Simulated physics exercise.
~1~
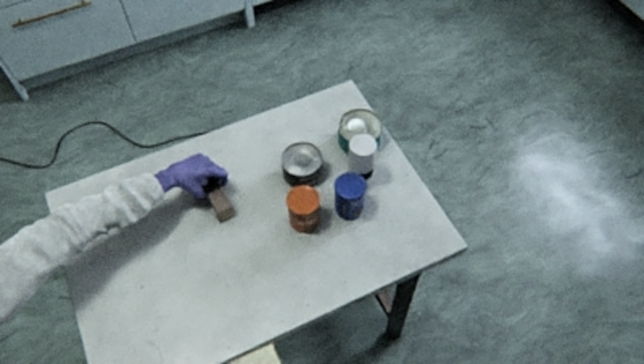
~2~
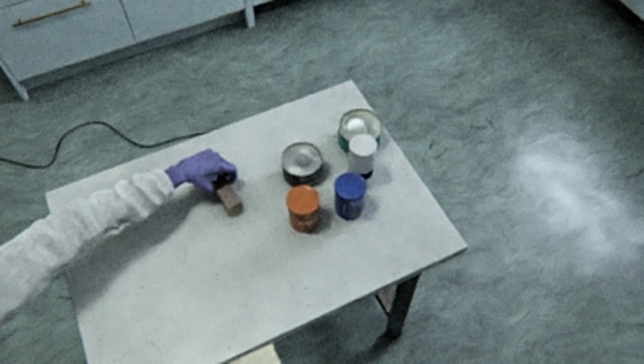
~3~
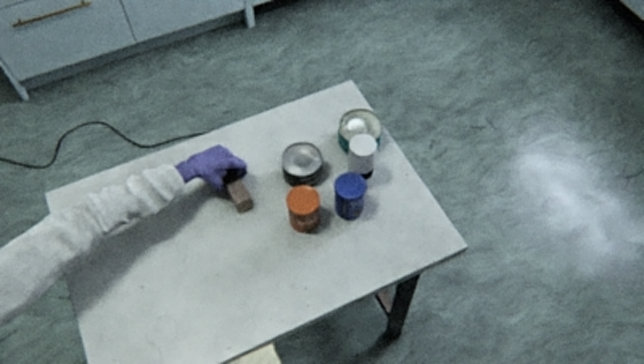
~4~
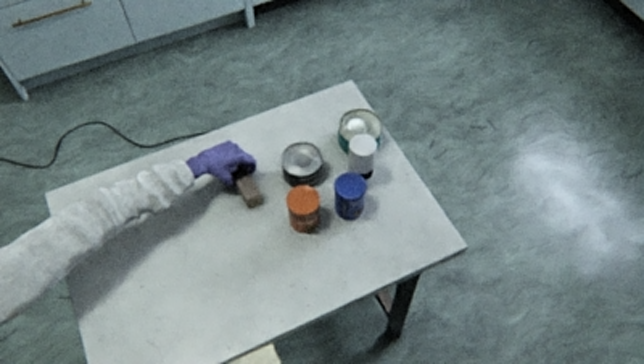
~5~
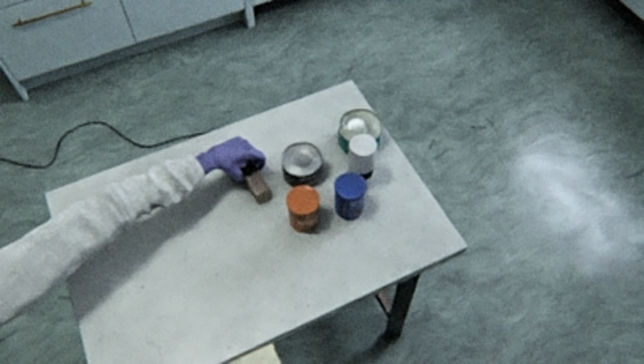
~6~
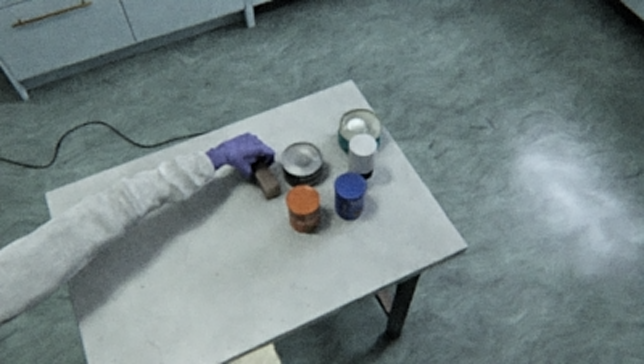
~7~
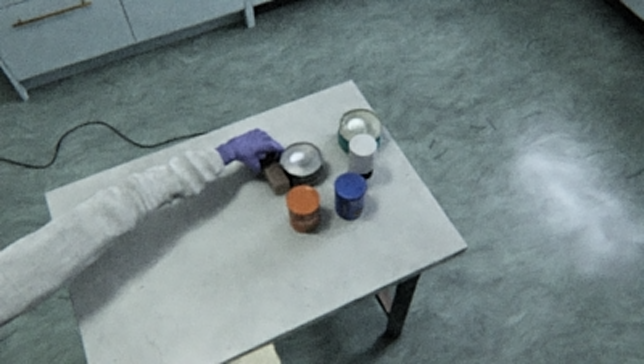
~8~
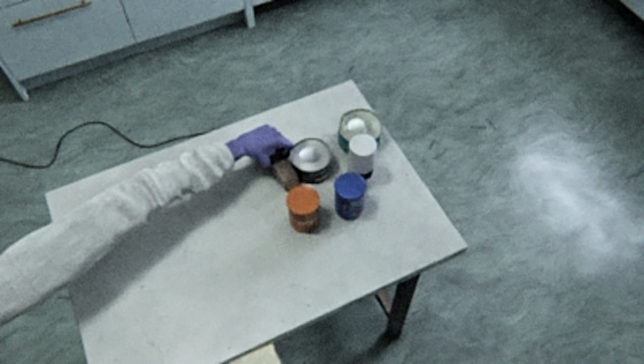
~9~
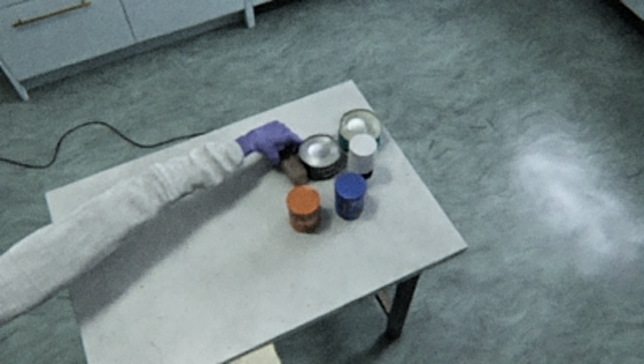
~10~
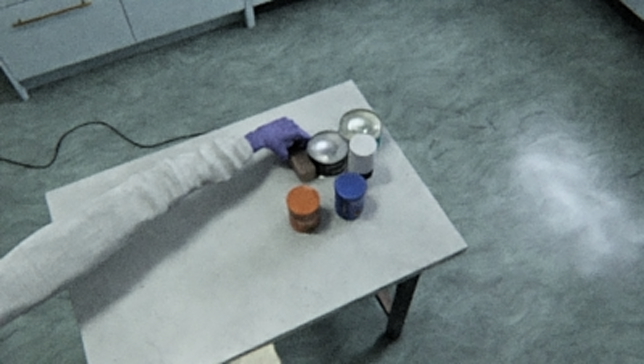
A purple-gloved hand in a white sleeve reaches in from the left, holding a small brown block on a pale table, seen from above in a room with a grey-green floor and white drawers. Toward the table's right side stand an orange tin, a blue tin, a white jar, a shallow black tub and a turquoise tub at the back. The hand slides the block steadily right until it meets the black tub. It then pushes the tub a short way right, toward the white jar. The tub ends upright beside the jar, the block still against it, while the other containers stay put.
